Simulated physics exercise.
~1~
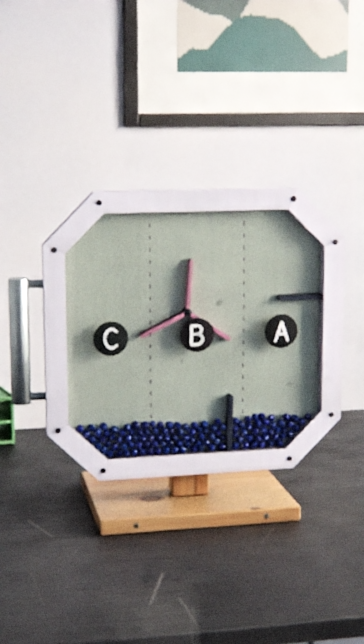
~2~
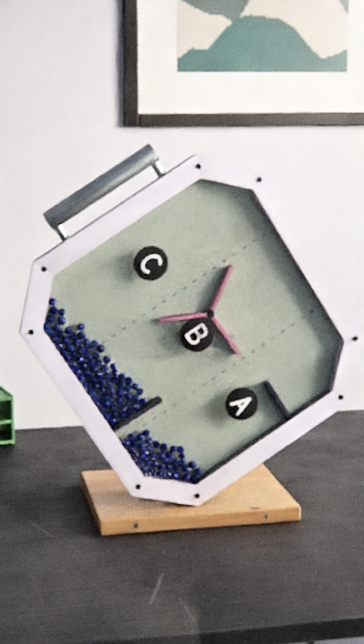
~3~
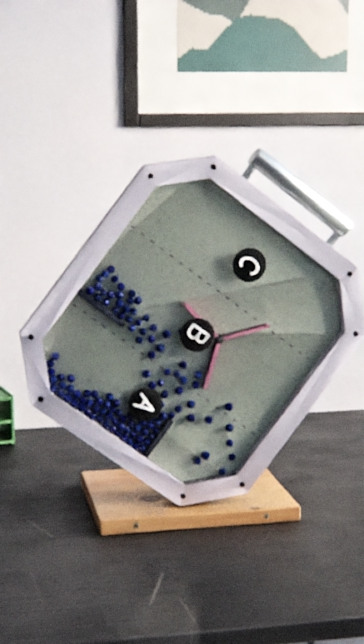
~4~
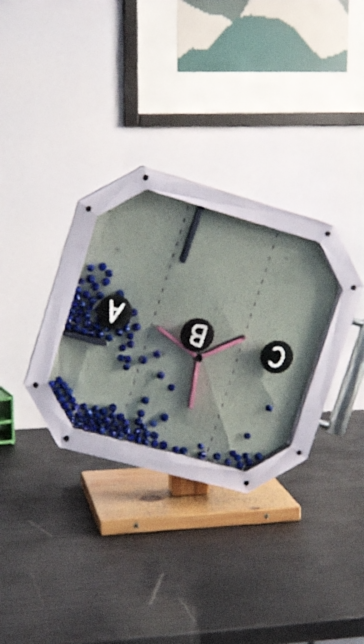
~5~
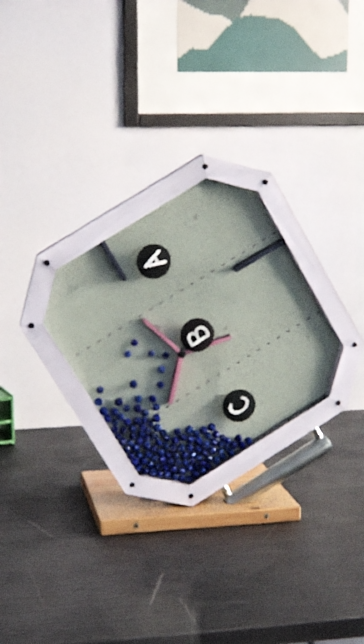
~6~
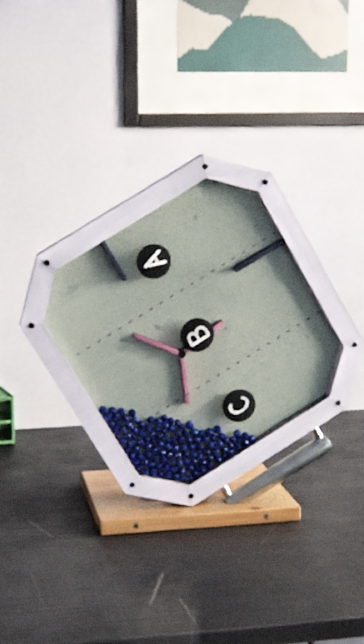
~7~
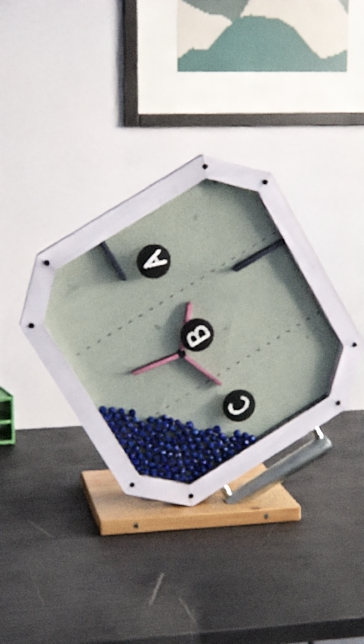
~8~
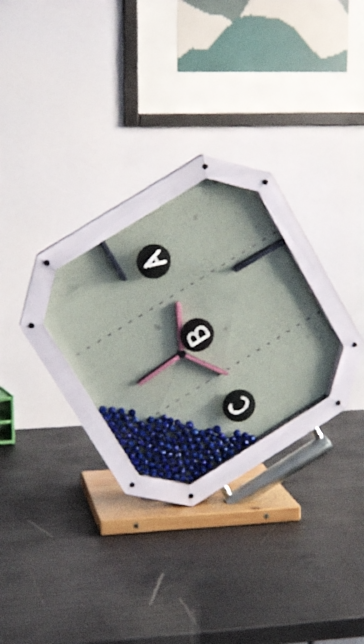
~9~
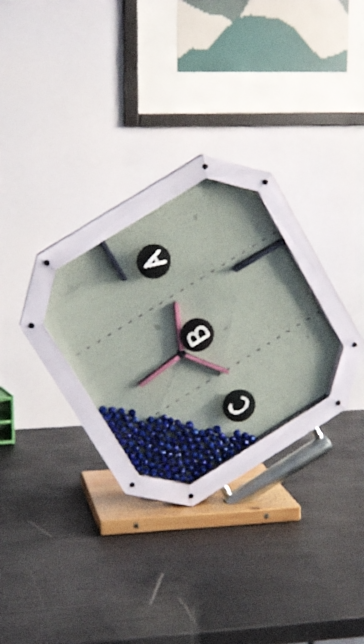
The shallow case of dark blue beads turned clockwise on its wooden stand, spilling them past the short bars while a pink three-armed spinner swung about, and stopped tilted with the beads heaped at the bottom, mostly in strip C.
